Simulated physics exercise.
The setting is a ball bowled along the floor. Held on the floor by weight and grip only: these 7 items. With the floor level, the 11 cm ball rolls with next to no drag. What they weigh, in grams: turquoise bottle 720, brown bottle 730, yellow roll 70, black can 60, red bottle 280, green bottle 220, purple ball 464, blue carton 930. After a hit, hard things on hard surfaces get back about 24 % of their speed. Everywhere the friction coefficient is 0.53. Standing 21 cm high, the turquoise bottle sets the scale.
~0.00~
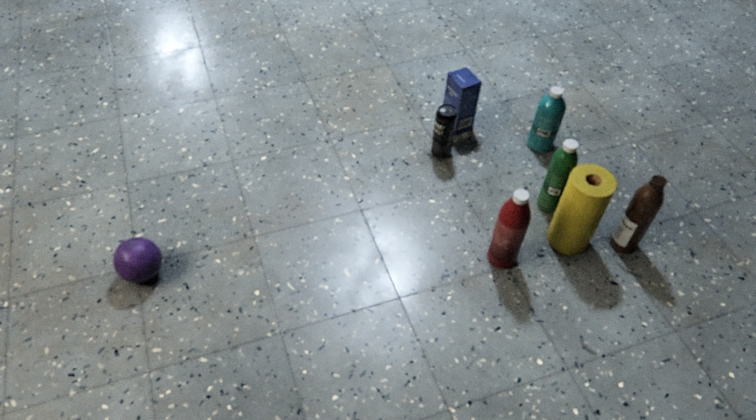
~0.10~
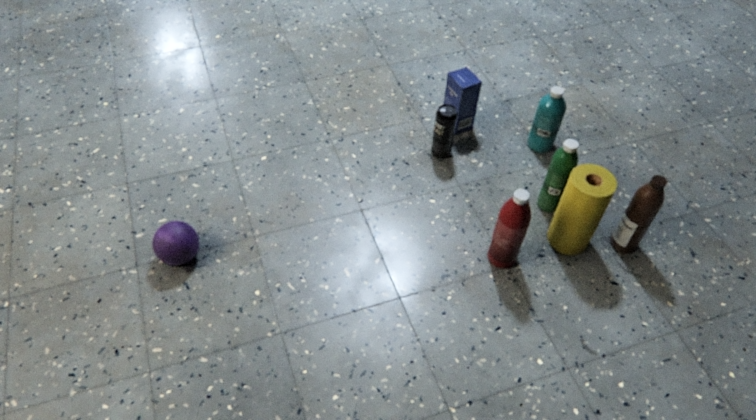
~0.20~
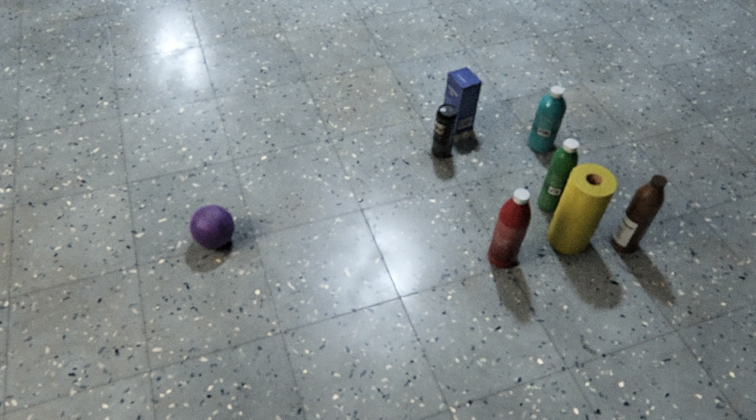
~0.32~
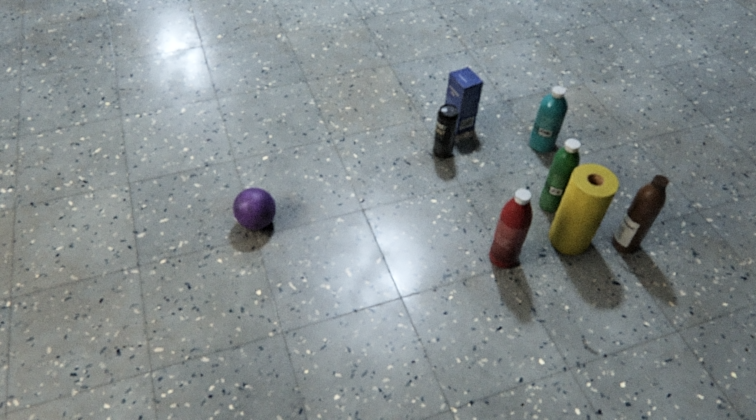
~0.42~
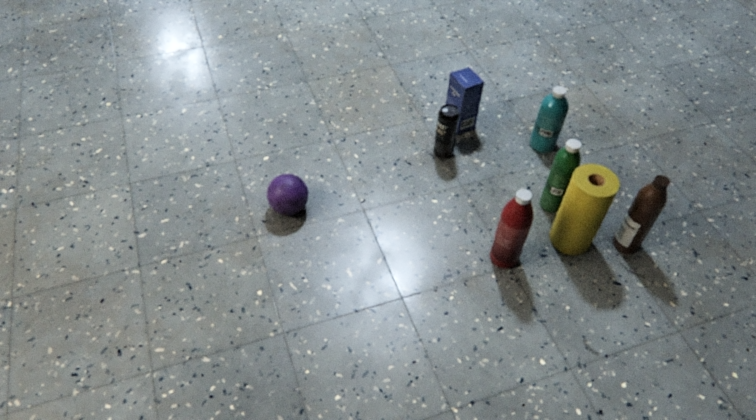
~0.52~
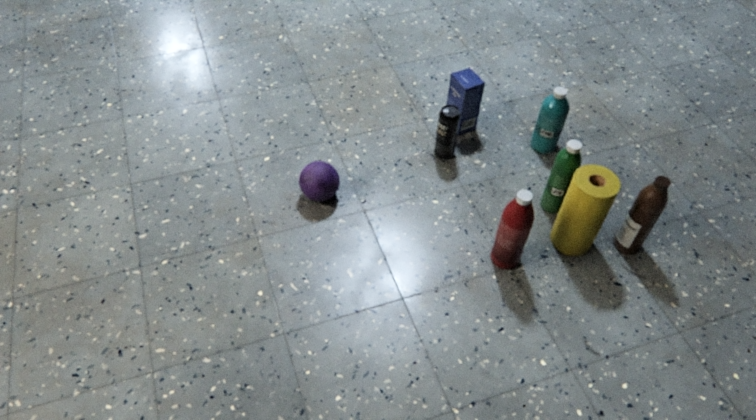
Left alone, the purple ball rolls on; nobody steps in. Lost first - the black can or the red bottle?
Answer: The former.
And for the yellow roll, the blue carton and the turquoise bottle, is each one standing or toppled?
The yellow roll is still upright; the blue carton keeps standing; the turquoise bottle is still upright.
Around 0.92 s, 87 cm rolled; purple ball near (427, 132); black can at 3° to upright near (459, 133).
Around 1.42 s, 94 cm rolled; purple ball near (432, 113); black can on its side near (502, 149).
Finally (4.0 s), on their side or leaning hard on the floor, black can; the other 6 still in place (within 8 cm). Final places as that camera would see them, black can near (502, 150), red bottle near (514, 229). Black can went at 1.08 s; red bottle was never lost.
